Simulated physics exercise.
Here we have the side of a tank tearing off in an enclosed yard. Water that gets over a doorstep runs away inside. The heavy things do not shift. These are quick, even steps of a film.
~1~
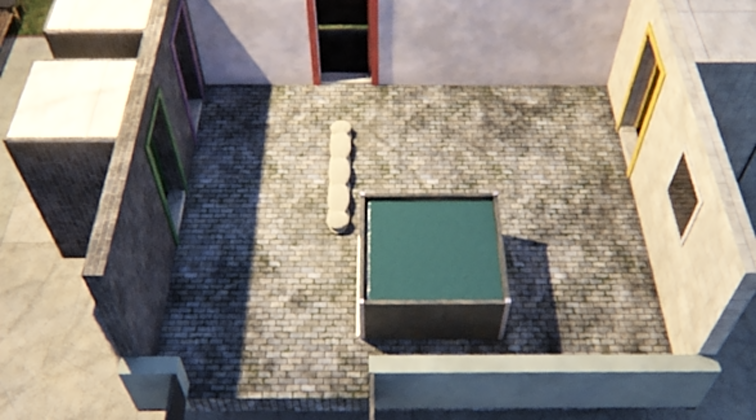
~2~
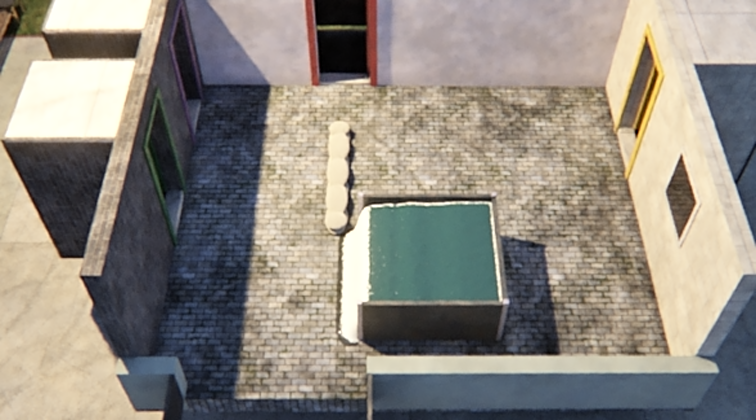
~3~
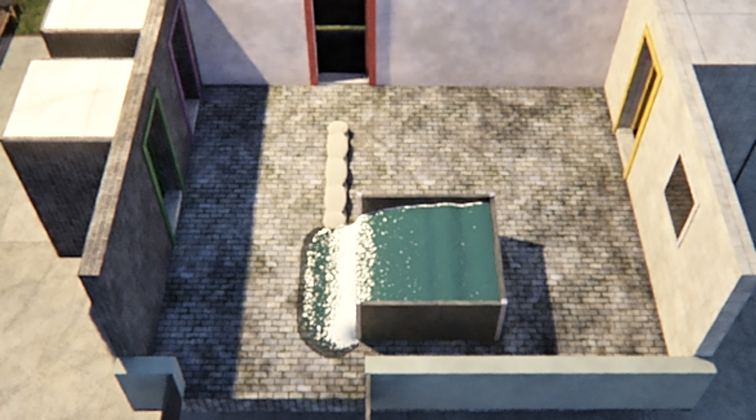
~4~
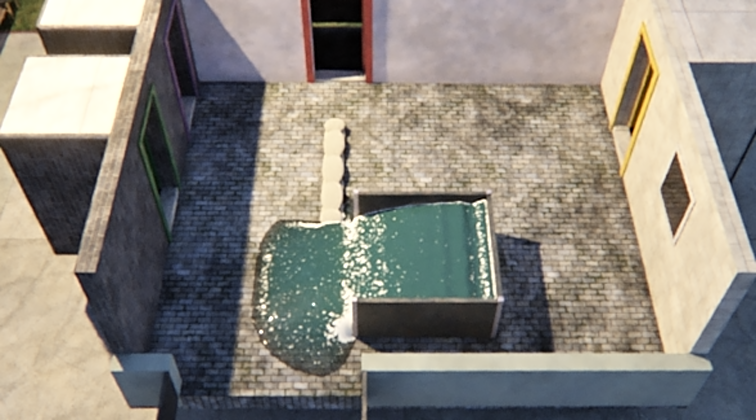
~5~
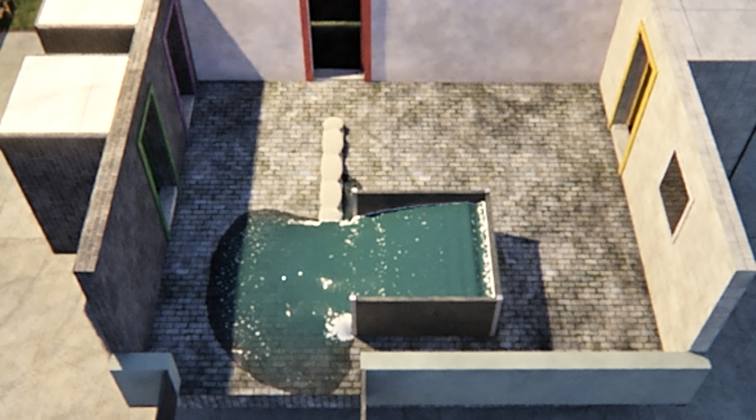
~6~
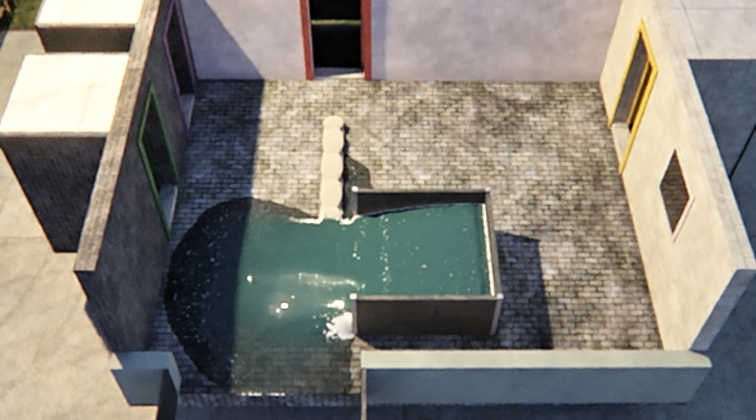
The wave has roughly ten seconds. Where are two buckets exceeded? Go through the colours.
In the end: The yellow door stays under that; the green door takes more than that; the purple door takes more than that; the red door takes more than that.
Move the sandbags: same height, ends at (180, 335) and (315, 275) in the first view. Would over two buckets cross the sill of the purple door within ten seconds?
In short: The purple one takes more.
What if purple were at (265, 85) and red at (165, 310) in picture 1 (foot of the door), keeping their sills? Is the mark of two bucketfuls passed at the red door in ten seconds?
My reading: The red one lets more in.
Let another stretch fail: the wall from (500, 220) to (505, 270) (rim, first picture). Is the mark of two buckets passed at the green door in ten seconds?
The green one takes less.
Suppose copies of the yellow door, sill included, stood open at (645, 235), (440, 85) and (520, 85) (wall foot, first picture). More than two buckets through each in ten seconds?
One after the other: Is under, holds, lets less in.
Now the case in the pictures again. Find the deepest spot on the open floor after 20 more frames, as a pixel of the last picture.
Around (196, 92).
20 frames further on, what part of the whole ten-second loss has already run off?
About 50 per cent.
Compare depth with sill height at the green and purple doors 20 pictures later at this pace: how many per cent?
Roughly 130 per cent, then 120 per cent.
A moment on, water covers 25 % of the floor; the yellow door not reached, the green door over two buckets in, the purple door not reached, the red door not reached.
Next, water covers 30 % of the floor; the yellow door not reached, the green door far over two buckets in, the purple door wet at the sill, nothing in, the red door not reached.
Then, water covers 35 % of the floor; the yellow door not reached, the green door far over two buckets in, the purple door under two buckets in, the red door wet at the sill, nothing in.
Later, water covers 70 % of the floor; the yellow door wet at the sill, nothing in, the green door far over two buckets in, the purple door over two buckets in, the red door under two buckets in.
In the end, water covers 85 % of the floor; the yellow door wet at the sill, nothing in, the green door far over two buckets in, the purple door over two buckets in, the red door over two buckets in.
